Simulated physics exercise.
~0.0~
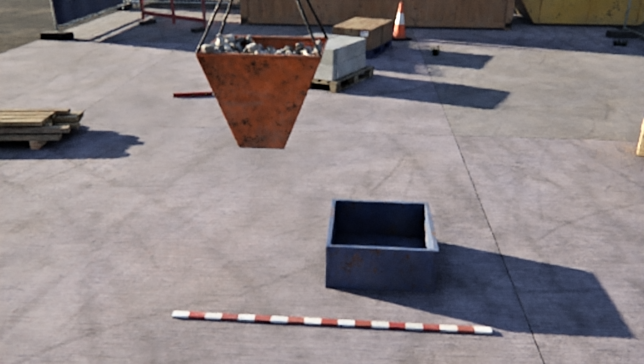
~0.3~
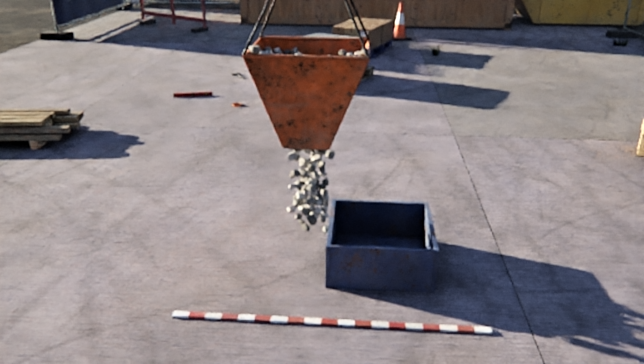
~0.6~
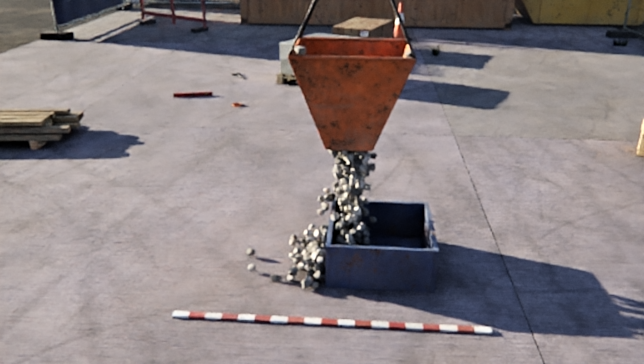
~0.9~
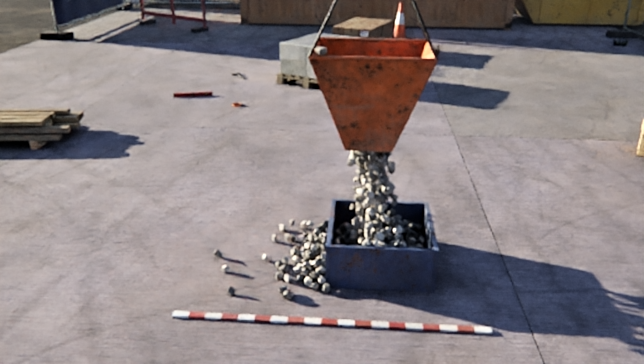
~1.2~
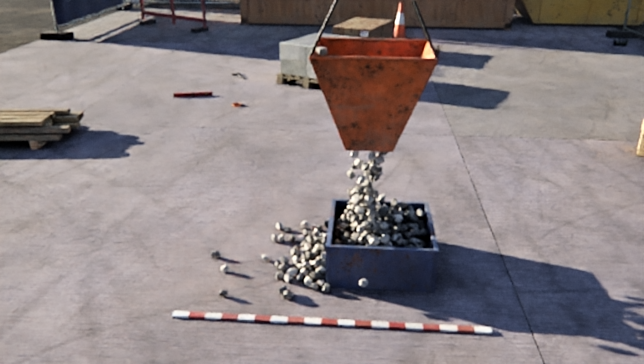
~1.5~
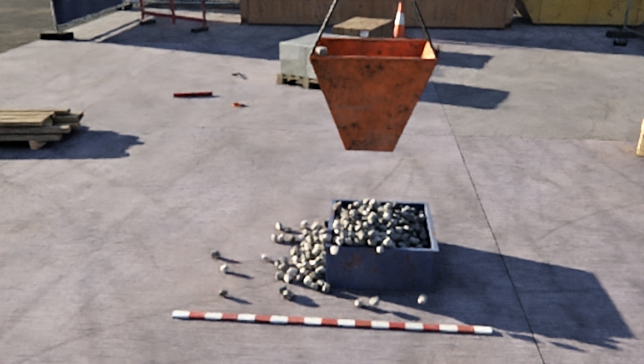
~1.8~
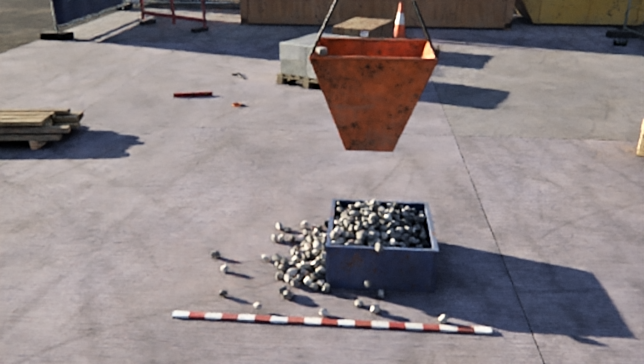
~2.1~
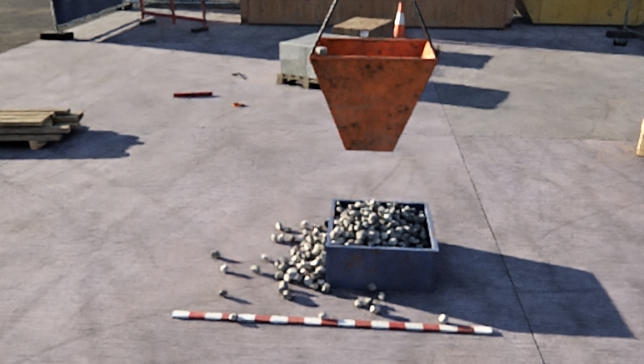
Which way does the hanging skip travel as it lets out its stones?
The skip moves to the right, then stays above the bin while the rest of the stones fall.
